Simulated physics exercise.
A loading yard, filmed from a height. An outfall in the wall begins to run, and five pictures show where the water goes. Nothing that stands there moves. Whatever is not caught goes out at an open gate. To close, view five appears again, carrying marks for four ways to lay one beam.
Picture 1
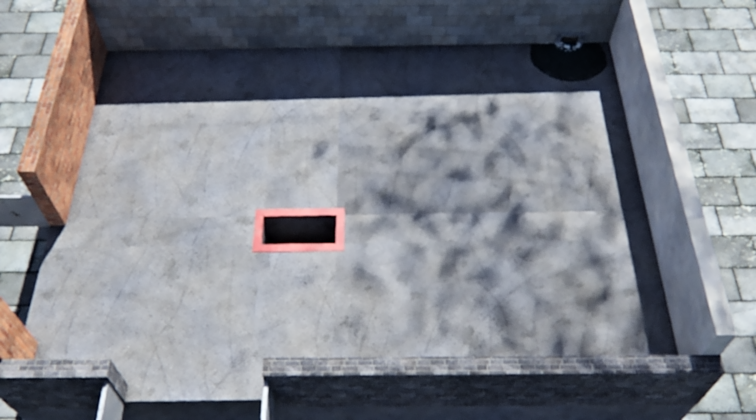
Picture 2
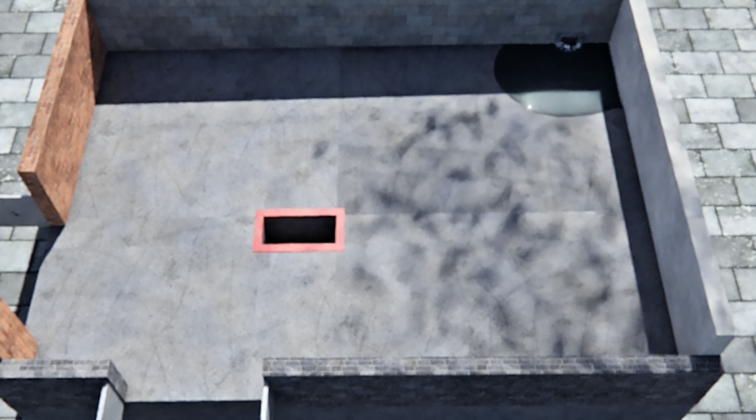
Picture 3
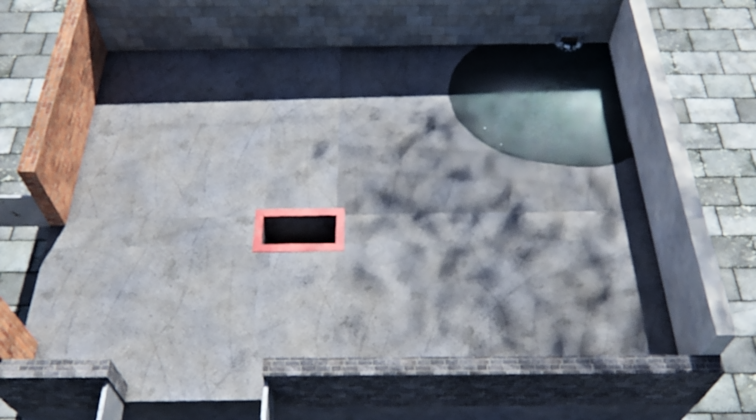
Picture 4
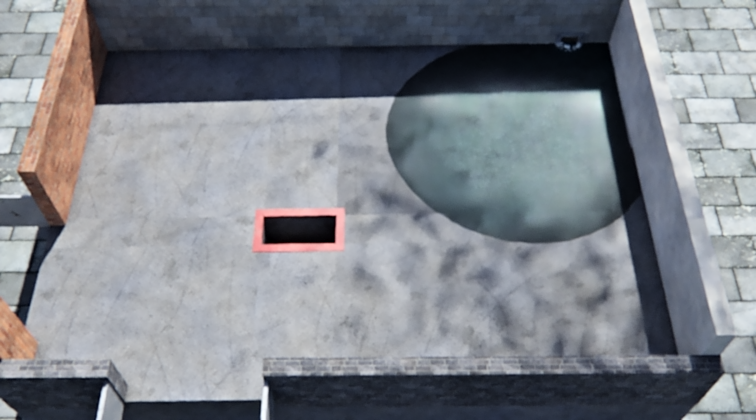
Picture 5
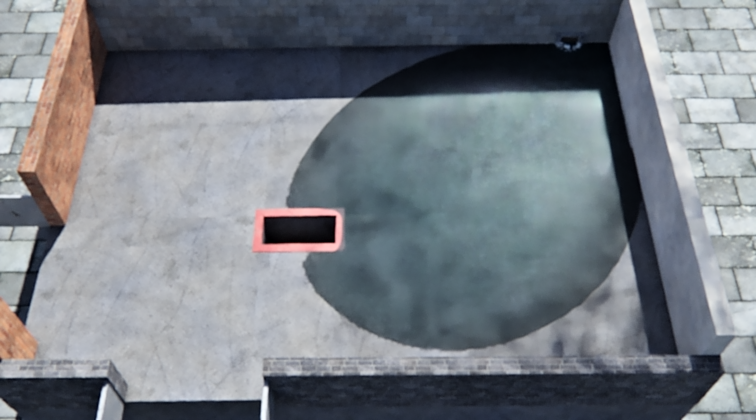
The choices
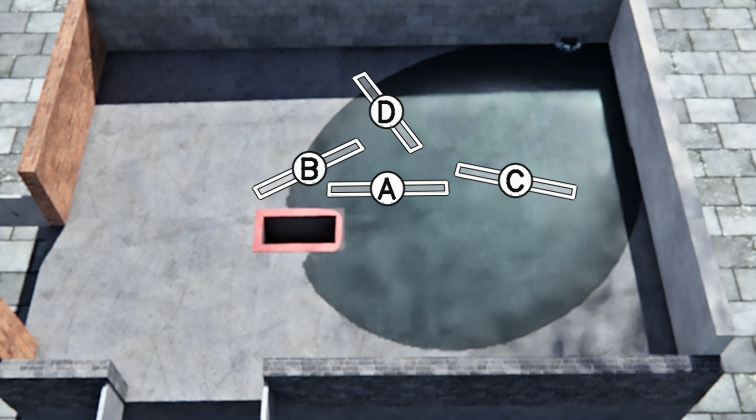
At first, a small dark patch of water lies beneath an outlet in the upper right corner of a walled yard. The water spreads steadily down and left across the pale ground in a widening rounded pool. It then reaches the red-framed opening near the middle, curving around its right side.
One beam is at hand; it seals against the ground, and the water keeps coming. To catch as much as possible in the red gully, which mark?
Place C.
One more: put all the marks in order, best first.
The order is C, B, D, A.
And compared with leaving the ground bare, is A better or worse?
Worse.
On the marked copy, A from (329, 189) to (446, 187); B from (257, 192) to (359, 144); C from (457, 169) to (574, 192); D from (359, 76) to (415, 148).
Choosing A, about 9 % of the stream runs into the red gully, about 91 % out by the gates.
Choosing B, about 24 % of the stream runs into the red gully, about 76 % out by the gates.
Choosing C, about 35 % of the stream runs into the red gully, about 65 % out by the gates.
Choosing D, about 17 % of the stream runs into the red gully, about 78 % out by the gates.
